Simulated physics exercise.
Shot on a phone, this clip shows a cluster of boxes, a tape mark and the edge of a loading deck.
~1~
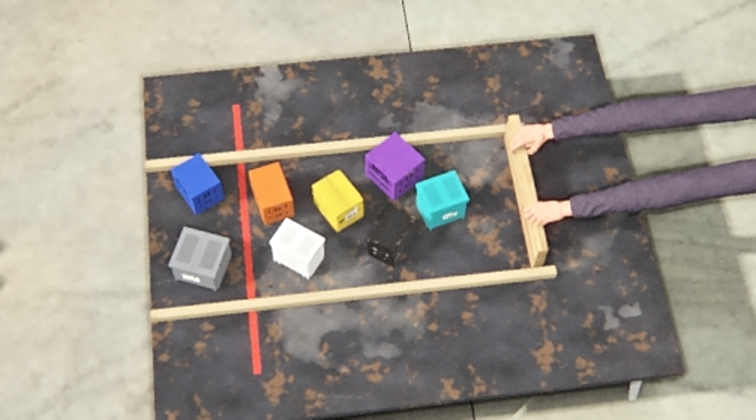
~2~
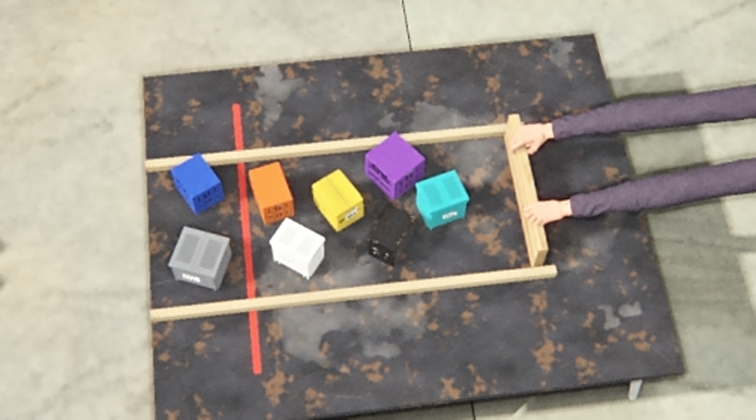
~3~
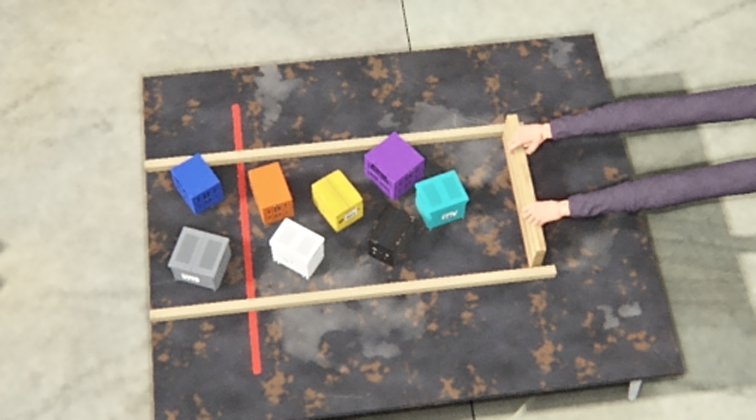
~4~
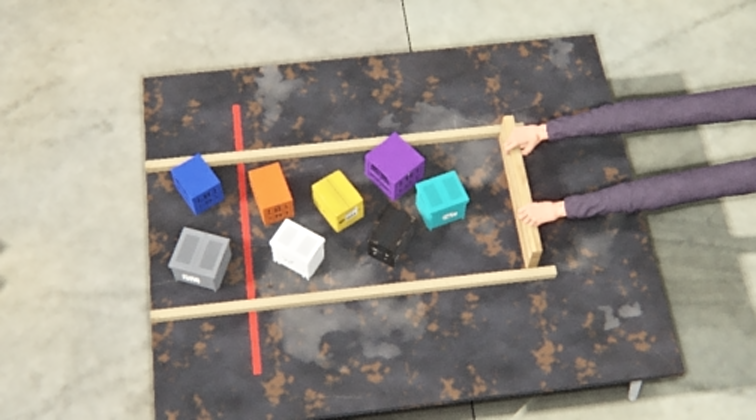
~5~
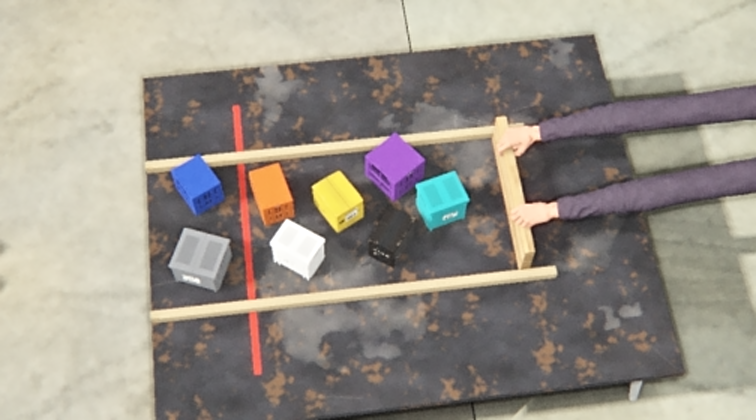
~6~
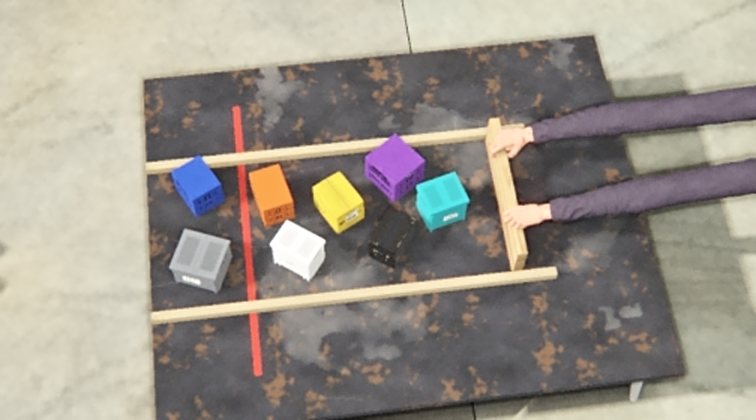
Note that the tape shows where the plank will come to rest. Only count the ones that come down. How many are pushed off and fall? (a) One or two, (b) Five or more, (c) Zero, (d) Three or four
The answer is a.
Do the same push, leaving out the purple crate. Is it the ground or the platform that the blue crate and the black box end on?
I'd say the blue crate goes off and the black box holds its spot.
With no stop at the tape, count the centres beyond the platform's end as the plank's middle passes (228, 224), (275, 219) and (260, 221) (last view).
Taking the three positions in turn, the counts come to 3, 0 and 1.
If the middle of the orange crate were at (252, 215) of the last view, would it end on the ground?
In that case it never drops.
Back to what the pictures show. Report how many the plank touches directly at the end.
That makes 3.
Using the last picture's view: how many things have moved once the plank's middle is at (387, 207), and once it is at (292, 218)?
Note: First position 4; second position 8.
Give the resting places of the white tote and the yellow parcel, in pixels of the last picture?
White tote: About (194, 257); yellow parcel: About (186, 216).
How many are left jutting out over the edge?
Answer: 2.
Soon after, none off yet; grey tote at rest near (202, 261); blue crate at rest near (198, 186); orange crate at rest near (272, 196).
After that, none off yet; grey tote at rest near (202, 261); blue crate at rest near (198, 186); orange crate displaced about its own width near (243, 197).
In the end, the number that fall off is one or two; gone, blue crate.
